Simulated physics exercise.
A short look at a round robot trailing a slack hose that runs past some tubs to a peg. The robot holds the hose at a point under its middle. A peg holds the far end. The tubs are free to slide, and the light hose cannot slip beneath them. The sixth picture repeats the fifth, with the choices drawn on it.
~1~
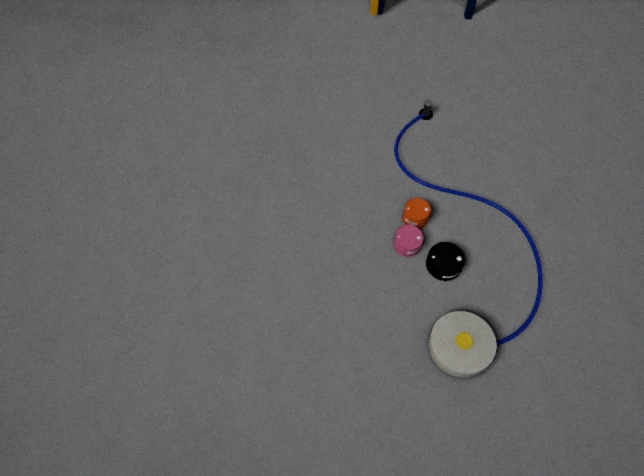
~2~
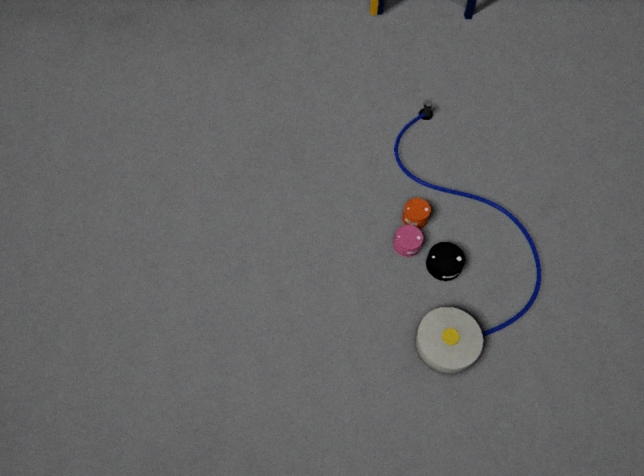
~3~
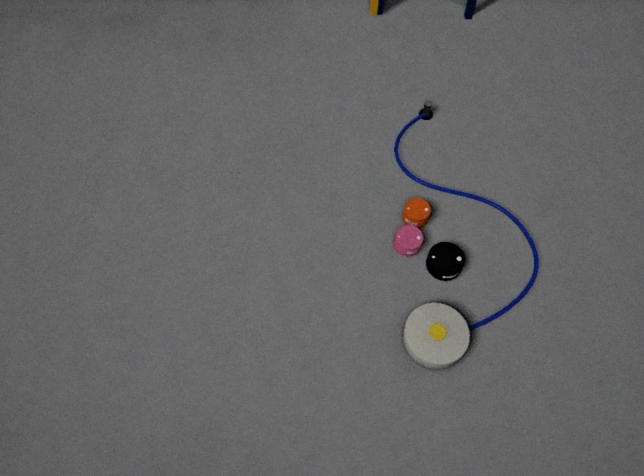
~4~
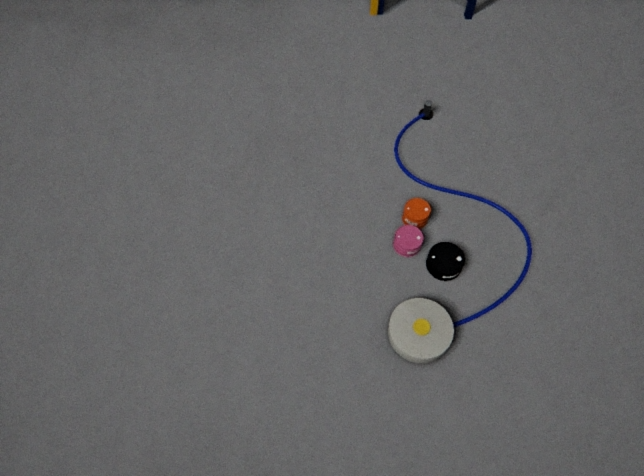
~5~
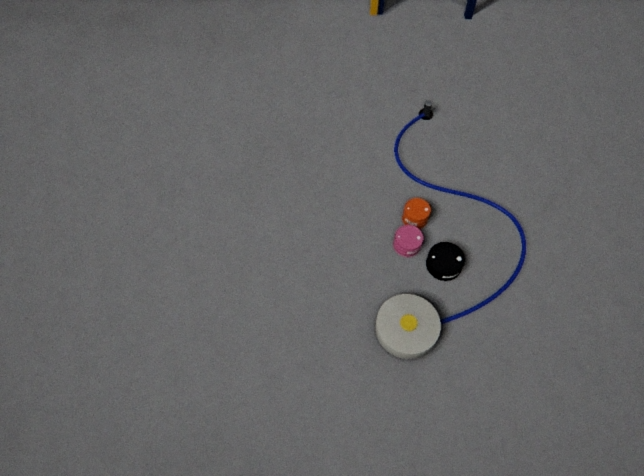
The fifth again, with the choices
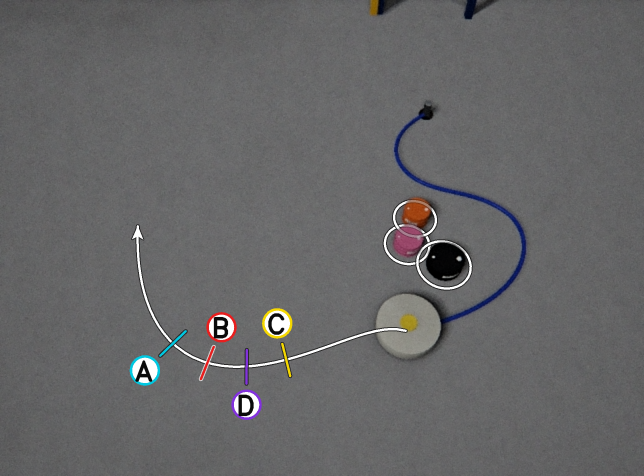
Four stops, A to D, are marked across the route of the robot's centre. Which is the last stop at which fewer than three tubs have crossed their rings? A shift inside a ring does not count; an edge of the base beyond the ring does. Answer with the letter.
It can go as far as B.
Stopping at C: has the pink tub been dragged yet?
No.
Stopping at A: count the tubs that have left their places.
By then, three.
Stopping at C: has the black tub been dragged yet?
No.
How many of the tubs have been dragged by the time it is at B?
Two.
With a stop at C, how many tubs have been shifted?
The count is none.
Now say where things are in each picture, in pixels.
Robot (462, 345); peg (427, 109); pink tub (408, 241), in the first frame.
Robot (449, 340); orange tub (416, 214), in the second frame.
Robot (435, 336); pink tub (408, 241), in the third frame.
Robot (420, 331); orange tub (416, 214), in the fourth frame.
Robot (407, 327); pink tub (408, 241); black tub (445, 261); orange tub (416, 214), in the fifth frame.
On the marked copy, A at (173, 343); B at (207, 363); C at (286, 360); D at (247, 367); the route from (406, 331) via (212, 364) to (138, 226).
Following B. Soon after the start, robot (339, 339).
Later, robot (267, 360).
In the end, robot (205, 359); pink tub (382, 226); black tub (405, 247); two over the rings.
As for the rest, A has three over the rings; C is within the limit but short; D is within the limit but short.
